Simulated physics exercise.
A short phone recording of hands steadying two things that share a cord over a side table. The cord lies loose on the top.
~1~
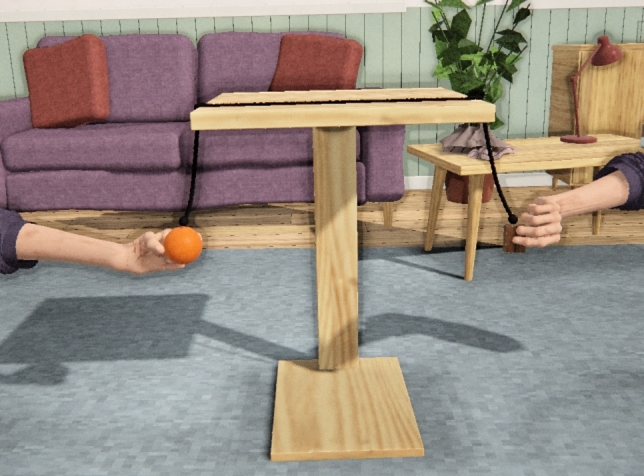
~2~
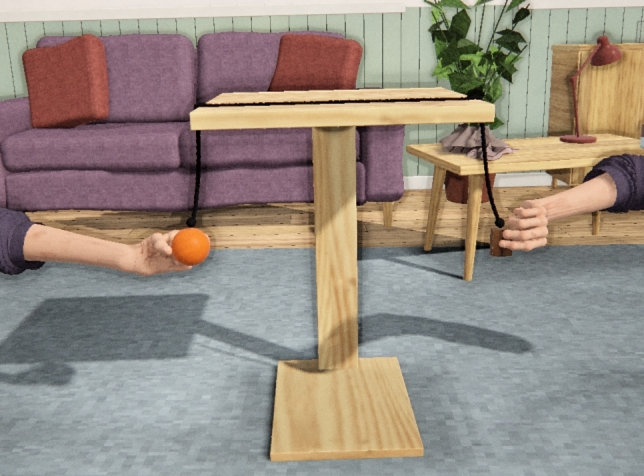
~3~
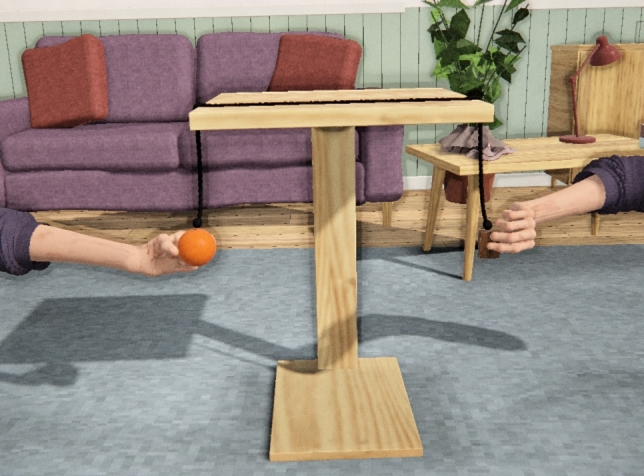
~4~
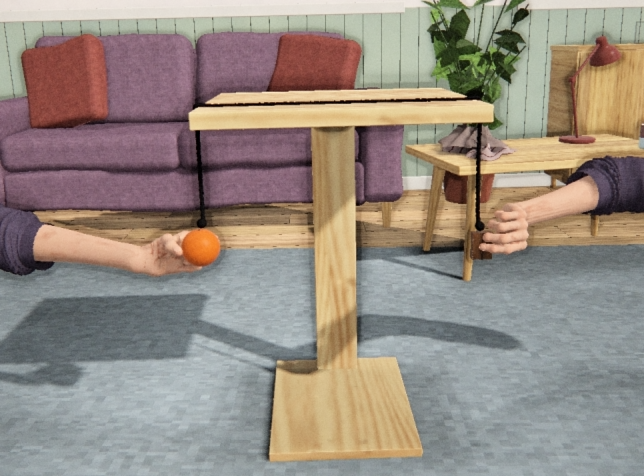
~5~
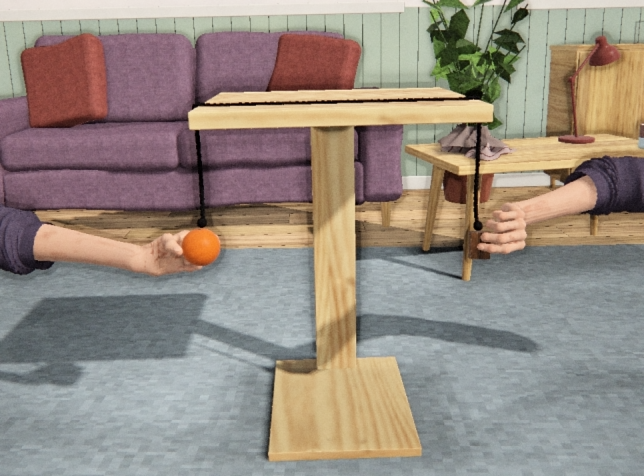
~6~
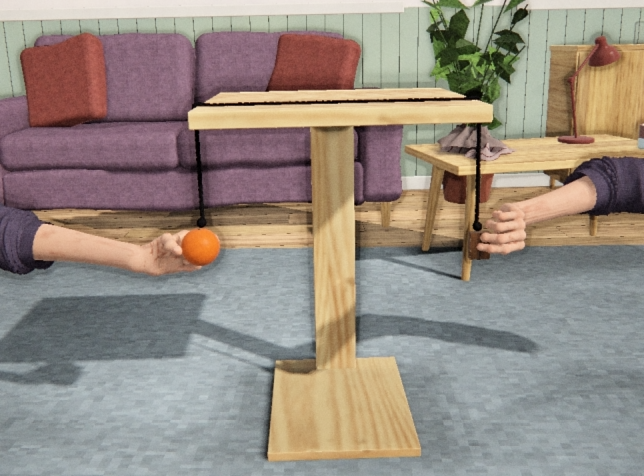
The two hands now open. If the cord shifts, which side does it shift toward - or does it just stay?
It shifts toward the left.
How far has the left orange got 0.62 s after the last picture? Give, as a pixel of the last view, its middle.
I'd put it close to (221, 433).
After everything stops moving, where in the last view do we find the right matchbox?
The middle of it ends up at (116, 435).
Then, 0.62 s on from there, left orange down on the floor near (221, 433); right matchbox pulled up onto the top near (362, 6).
Then, 1.02 s on from there, left orange down on the floor near (221, 433); right matchbox higher near (131, 234).
In the end, left orange down on the floor near (221, 433); right matchbox down on the floor near (116, 435). The cord goes down on the left.
